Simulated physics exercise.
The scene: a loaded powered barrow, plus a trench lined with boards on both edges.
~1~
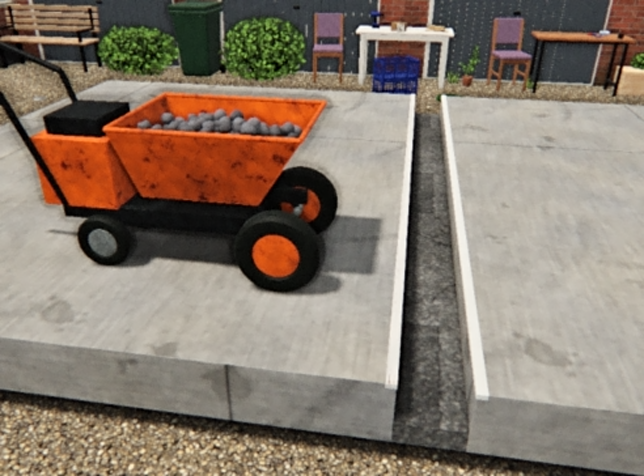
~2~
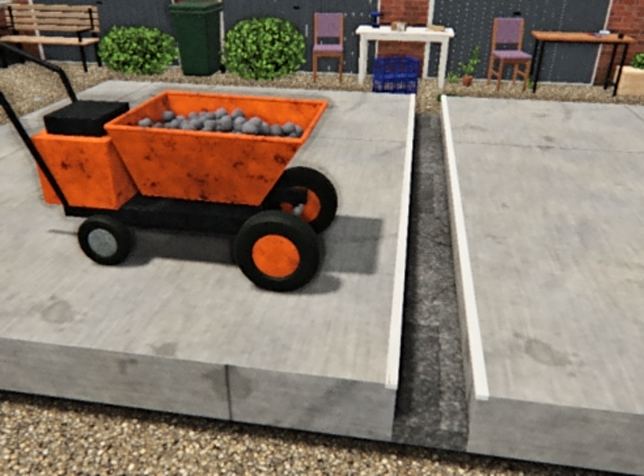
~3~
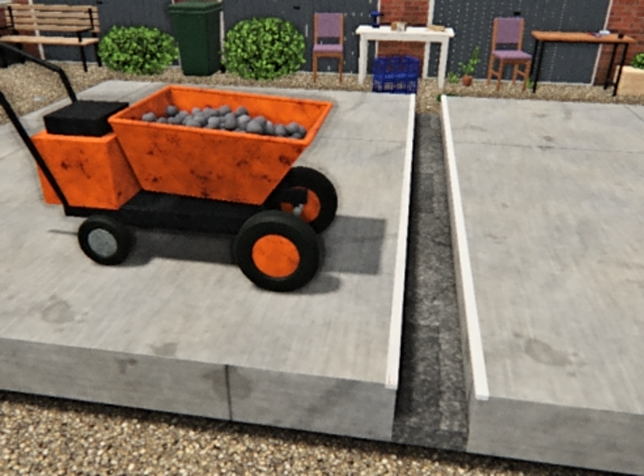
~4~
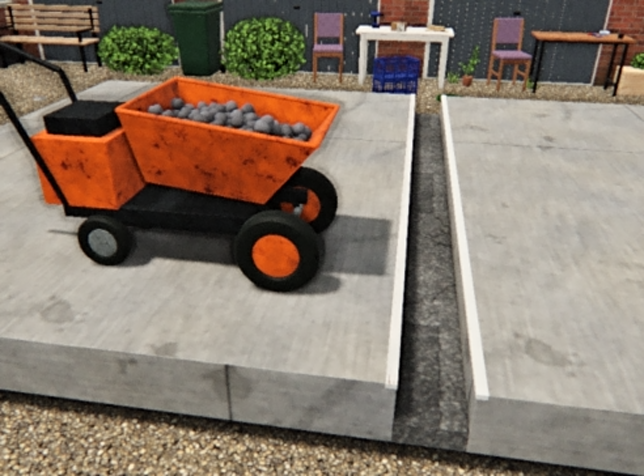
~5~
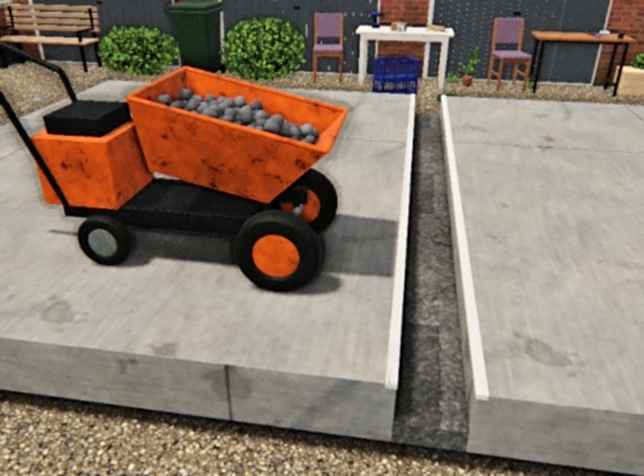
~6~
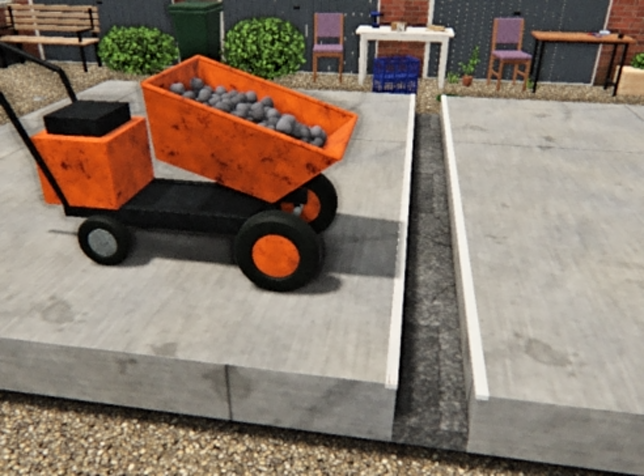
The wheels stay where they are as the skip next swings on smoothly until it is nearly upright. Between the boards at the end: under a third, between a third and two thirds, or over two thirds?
I predict a trench share greater than two thirds.
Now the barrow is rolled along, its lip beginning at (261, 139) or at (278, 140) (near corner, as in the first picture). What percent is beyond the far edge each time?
First spot 0 per cent, second spot 0 per cent.
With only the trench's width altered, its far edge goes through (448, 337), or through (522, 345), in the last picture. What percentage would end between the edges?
60 %, then 100 %.
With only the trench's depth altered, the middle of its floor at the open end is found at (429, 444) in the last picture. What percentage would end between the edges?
Estimate: Approx. 90 in a hundred.
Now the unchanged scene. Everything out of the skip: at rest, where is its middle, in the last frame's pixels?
Somewhere close to (433, 287) in the last picture.
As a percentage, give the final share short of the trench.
Roughly 0 percent.
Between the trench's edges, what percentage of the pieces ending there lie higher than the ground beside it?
I'd put it near 15 in a hundred.
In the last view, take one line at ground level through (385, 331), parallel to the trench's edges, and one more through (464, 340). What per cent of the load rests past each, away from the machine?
About 100 % and 10 %.
Shortly afterwards, skip tipped steeply; the whole lot in the skip.
Next, skip tipped right over; the bulk in the skip; near a quarter in or heaped over the trench; only a few falling.
Some moments later, skip tipped right over; near a quarter in the skip; the bulk in or heaped over the trench; a little beyond it.
In the end, skip tipped right over; only a few short of the trench; the bulk in or heaped over the trench; a little beyond it.
